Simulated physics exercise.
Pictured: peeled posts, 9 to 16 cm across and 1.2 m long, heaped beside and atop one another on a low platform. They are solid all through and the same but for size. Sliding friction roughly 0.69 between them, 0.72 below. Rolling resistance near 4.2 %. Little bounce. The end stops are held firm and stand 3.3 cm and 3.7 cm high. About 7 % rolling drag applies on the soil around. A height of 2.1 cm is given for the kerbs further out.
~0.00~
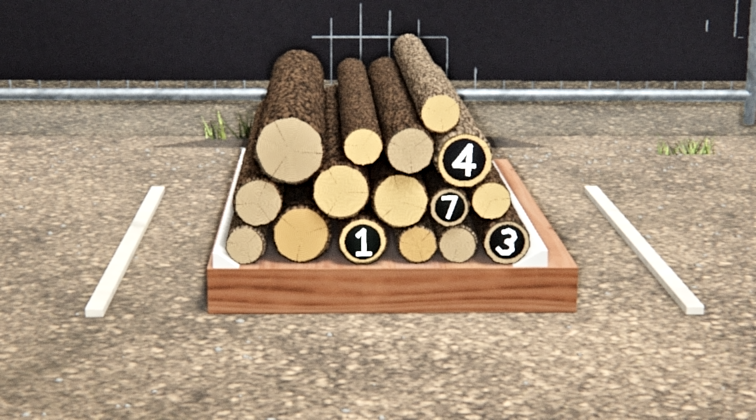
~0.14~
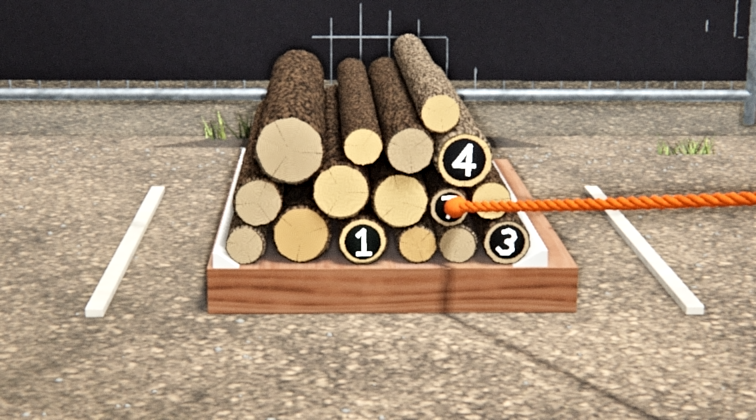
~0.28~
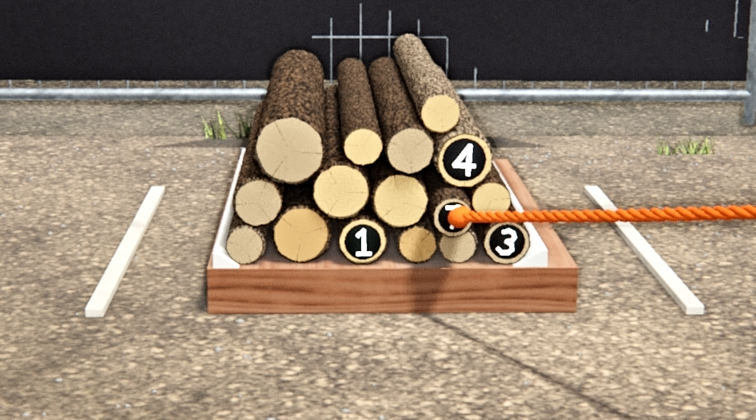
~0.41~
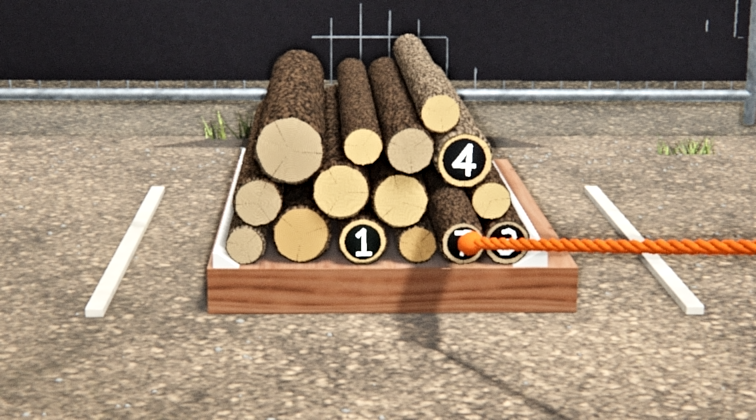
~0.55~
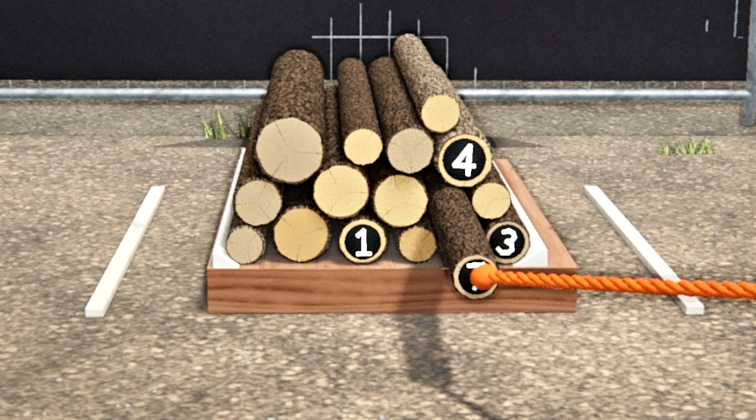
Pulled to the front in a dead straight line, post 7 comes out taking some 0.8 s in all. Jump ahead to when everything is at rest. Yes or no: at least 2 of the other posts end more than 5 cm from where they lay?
No - 0 in total.
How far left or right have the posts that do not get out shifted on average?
To the left, roughly 0 cm.
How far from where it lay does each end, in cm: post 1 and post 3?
Post 1 ends 0 cm away, and post 3 ends 0 cm away.
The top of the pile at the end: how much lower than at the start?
Roughly 0 cm.
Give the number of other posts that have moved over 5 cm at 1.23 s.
That would be 0 by then, I'd say.
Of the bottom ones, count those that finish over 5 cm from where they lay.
The count is 0.
After 1.13 s, 0 now displaced over 5 cm; no. 4 0.9 cm left.
After 1.23 s, 0 now displaced over 5 cm; no. 4 1.7 cm left and 1 cm down.
After 1.35 s, 0 now displaced over 5 cm; no. 4 3.4 cm left and 2.1 cm down.
At rest by 1.8 s, 0 moved over 5 cm; not one over the kerbs; no. 4 3.3 cm left and 2 cm down; top of the pile 47 cm high, from 49 cm.
